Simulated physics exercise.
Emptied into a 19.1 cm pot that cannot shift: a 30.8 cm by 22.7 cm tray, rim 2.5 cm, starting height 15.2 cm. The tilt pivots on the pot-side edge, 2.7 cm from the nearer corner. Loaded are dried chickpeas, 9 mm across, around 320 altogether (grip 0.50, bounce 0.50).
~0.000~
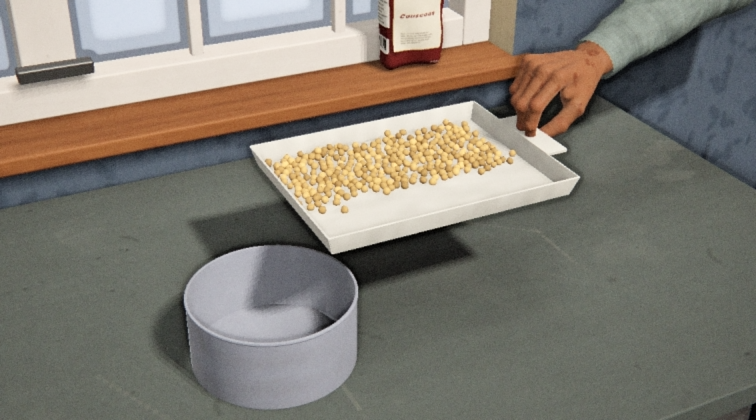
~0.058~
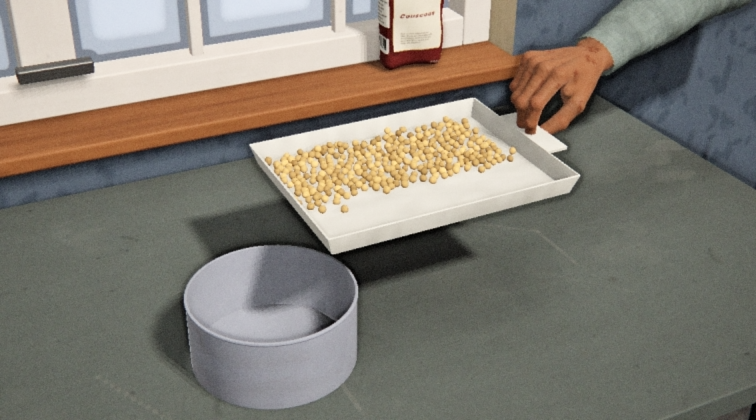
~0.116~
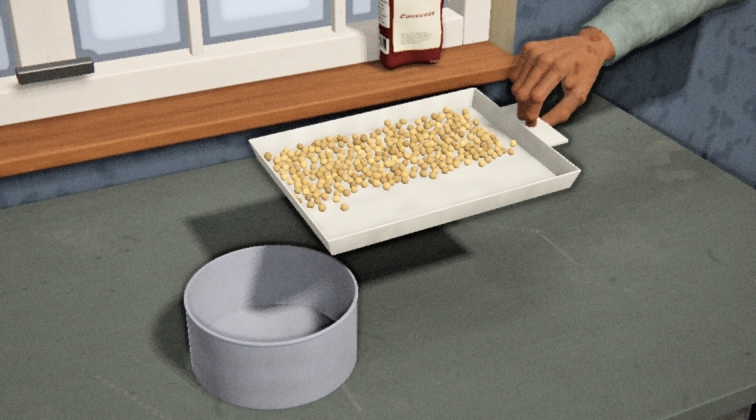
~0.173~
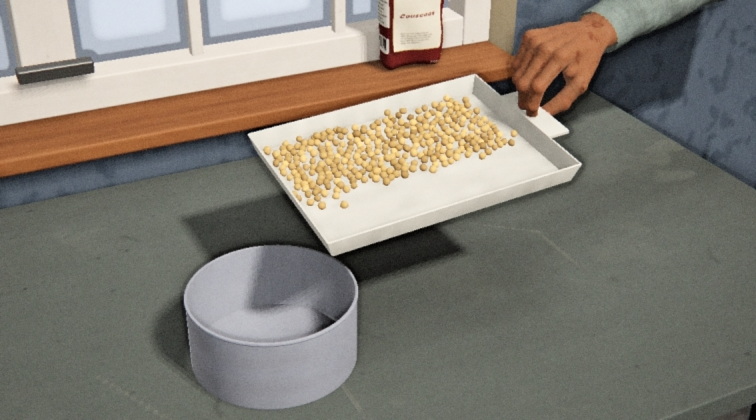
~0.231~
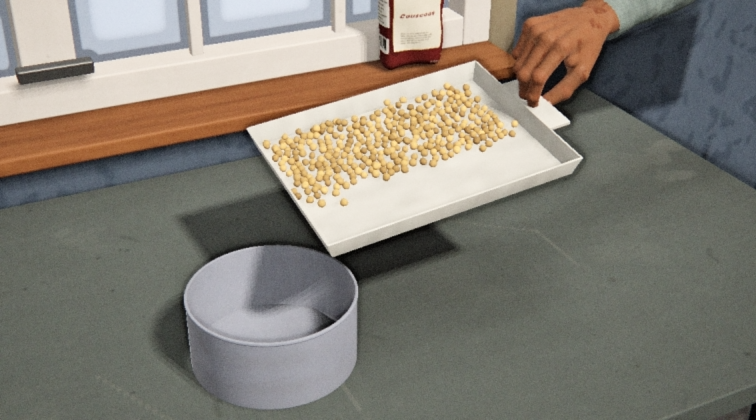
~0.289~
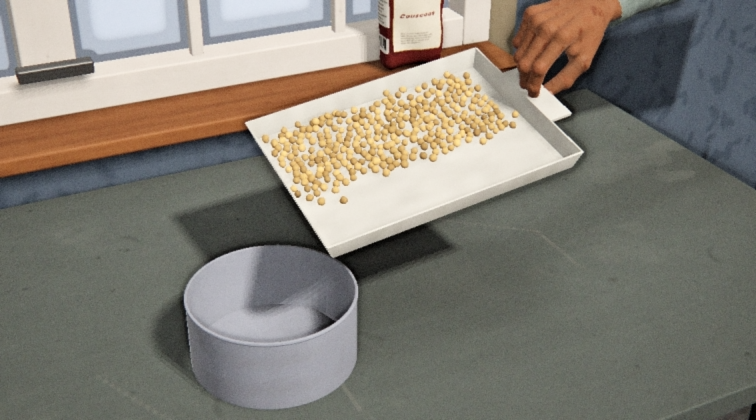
On a dark countertop by a window, a hand gradually tilts a white tray of dried chickpeas beside a round grey pot.
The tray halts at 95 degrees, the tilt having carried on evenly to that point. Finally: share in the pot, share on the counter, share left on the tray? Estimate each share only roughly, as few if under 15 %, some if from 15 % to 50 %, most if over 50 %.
Roughly: Pot most, counter some, tray few.
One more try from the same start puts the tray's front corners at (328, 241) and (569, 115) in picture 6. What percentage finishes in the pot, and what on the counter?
You'd end with pot at 95 and counter at 5.
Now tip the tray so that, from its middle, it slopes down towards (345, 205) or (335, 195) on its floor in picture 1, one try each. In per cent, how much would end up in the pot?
Roughly 90 per cent on the first try and 45 per cent on the second.
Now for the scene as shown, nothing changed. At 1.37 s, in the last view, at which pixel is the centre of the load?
Near (349, 202).
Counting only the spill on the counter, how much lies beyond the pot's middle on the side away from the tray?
It comes to near 20 percent.
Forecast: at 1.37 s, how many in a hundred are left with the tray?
It works out to near 90 per cent of the load.
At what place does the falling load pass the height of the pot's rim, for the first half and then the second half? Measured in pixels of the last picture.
The first half passes near (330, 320) and the second half near (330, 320).
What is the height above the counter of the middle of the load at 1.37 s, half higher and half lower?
About 20 centimetres.
After 0.94 s, tilt 52 degrees; the tray holds 100 %, the pot 0 %.
After 1.37 s, tilt 77 degrees; the tray holds 90 %, the pot 5 %.
Then, at 1.88 s, tilt 95 degrees; the tray holds 10 %, the pot 55 %.
By 2.6 s all is still; pot 65 %, counter 35 %, tray 0 %.
